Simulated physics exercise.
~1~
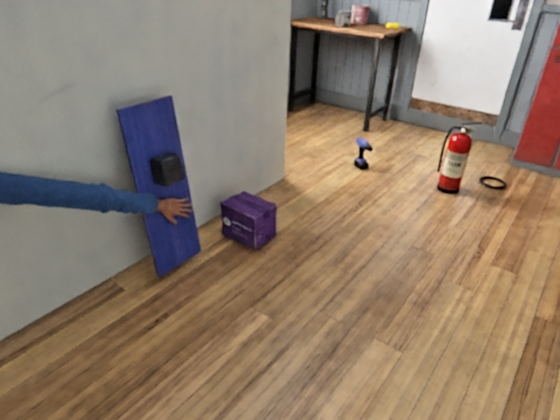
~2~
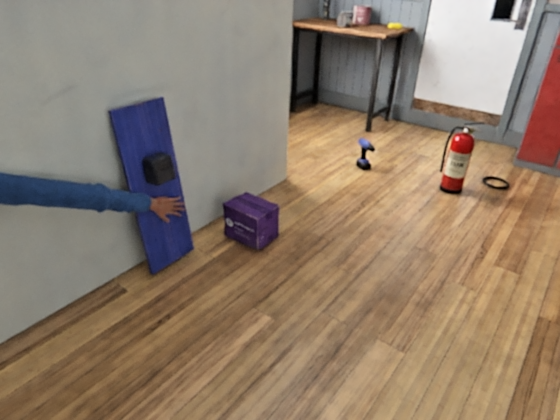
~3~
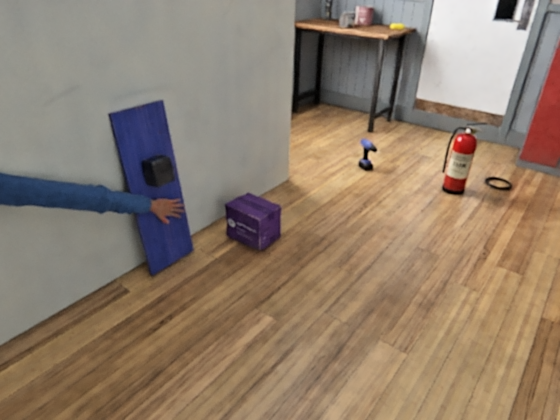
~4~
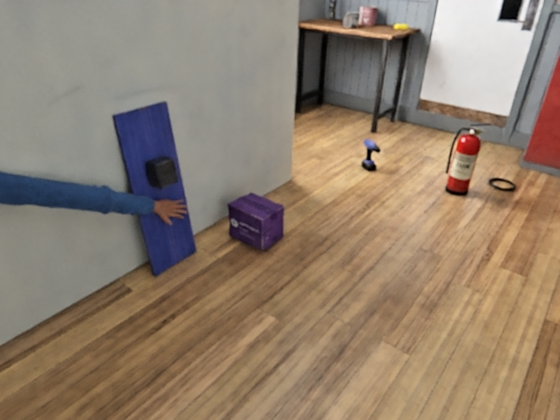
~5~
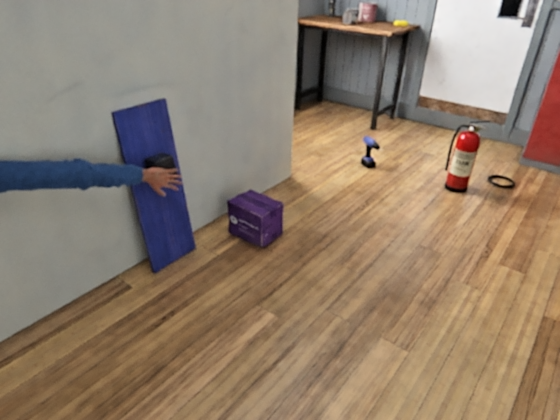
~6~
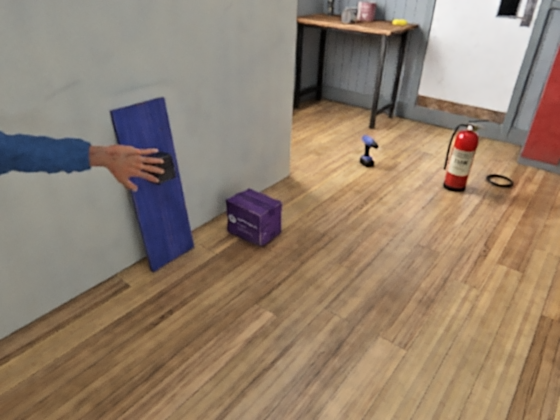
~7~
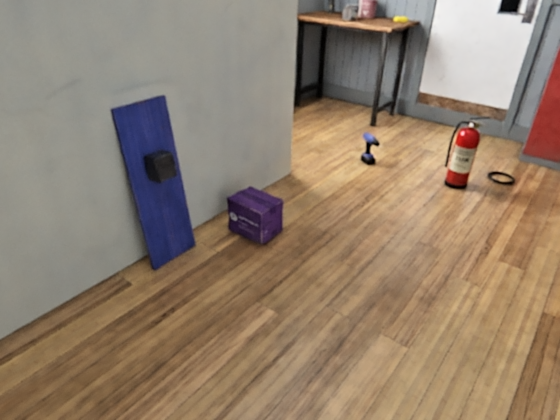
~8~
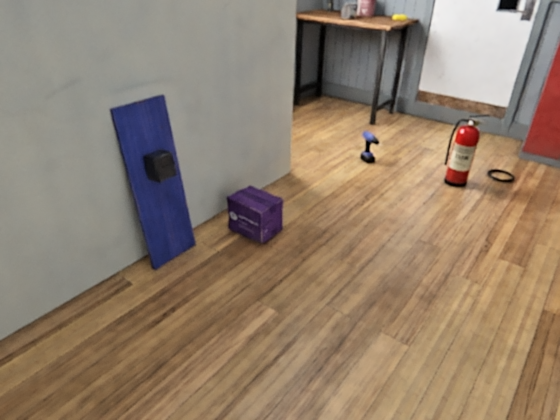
In a wood-floored room, a hand leans a blue board against a wall and withdraws.
